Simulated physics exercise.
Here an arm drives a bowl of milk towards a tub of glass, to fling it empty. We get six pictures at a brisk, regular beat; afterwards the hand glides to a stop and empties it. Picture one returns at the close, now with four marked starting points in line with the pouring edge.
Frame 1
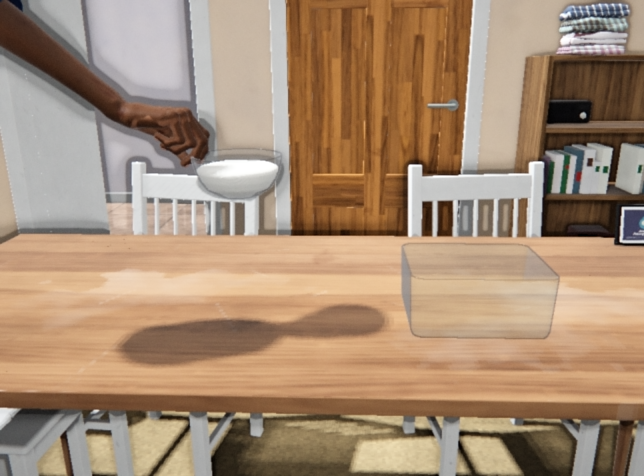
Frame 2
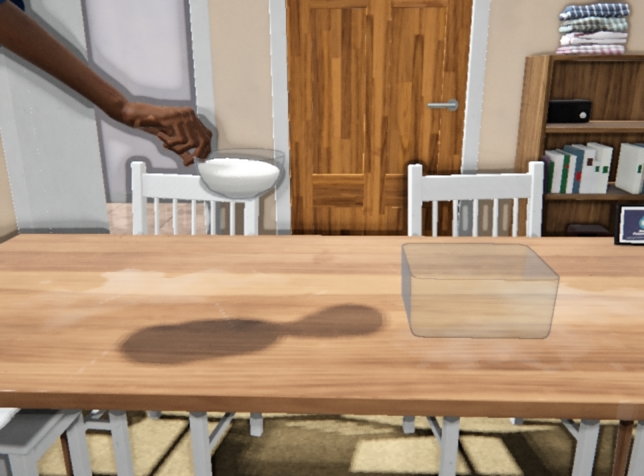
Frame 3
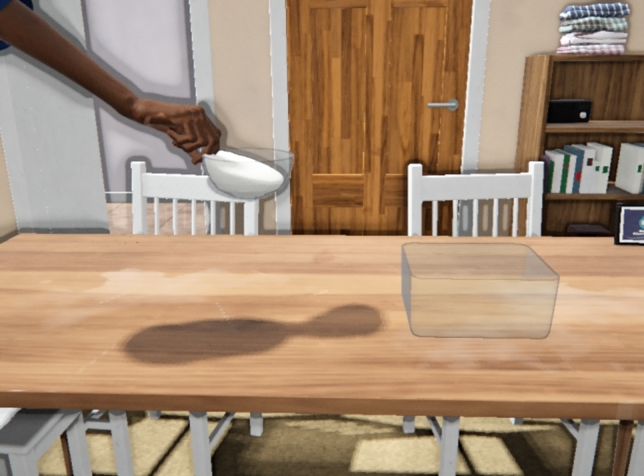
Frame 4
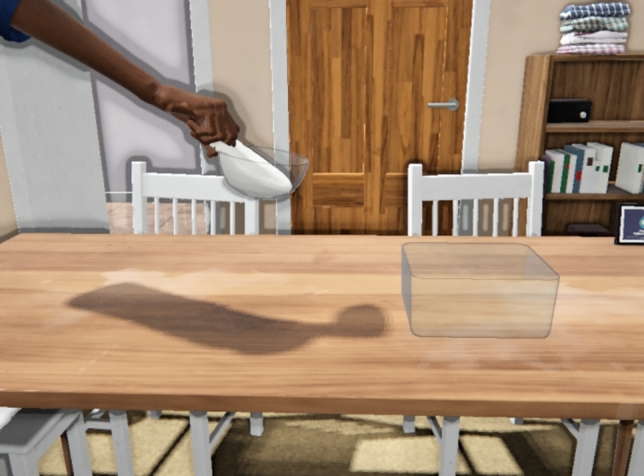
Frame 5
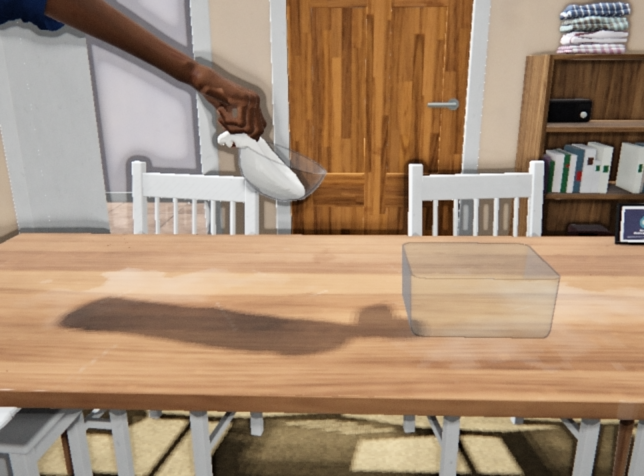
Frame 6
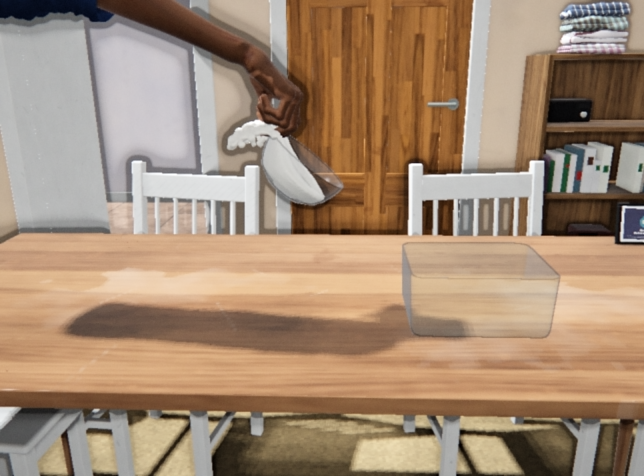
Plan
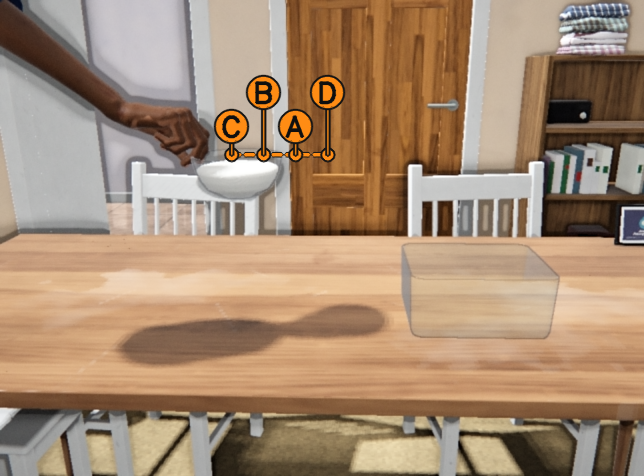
A dark-skinned arm in a blue sleeve reaches in from the upper left of a dining room, seen from a steady view across a wooden table. It holds a white bowl above the table, left of a clear glass tub, with white chairs, a wooden door and a bookshelf behind. The hand moves right, tilting the bowl steeply toward the tub as white milk slides past its rim.
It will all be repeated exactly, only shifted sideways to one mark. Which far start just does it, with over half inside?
Dot B just does it.
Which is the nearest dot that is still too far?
That is dot C.
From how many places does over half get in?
Three of the four.
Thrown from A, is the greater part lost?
No, that is safe.
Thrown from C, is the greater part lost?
Yes, that goes wrong.
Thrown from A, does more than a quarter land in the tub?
Yes, clearly.
On the marked copy, A at (295, 154); B at (263, 154); C at (231, 154); D at (327, 154).
With A, about 71 % lands in the tub, 20 % falls short and 9 % goes beside or beyond.
With B, about 66 % lands in the tub, 17 % falls short and 17 % goes beside or beyond.
With C, about 27 % lands in the tub, 65 % falls short and 8 % goes beside or beyond.
With D, about 79 % lands in the tub, 16 % falls short and 4 % goes beside or beyond.
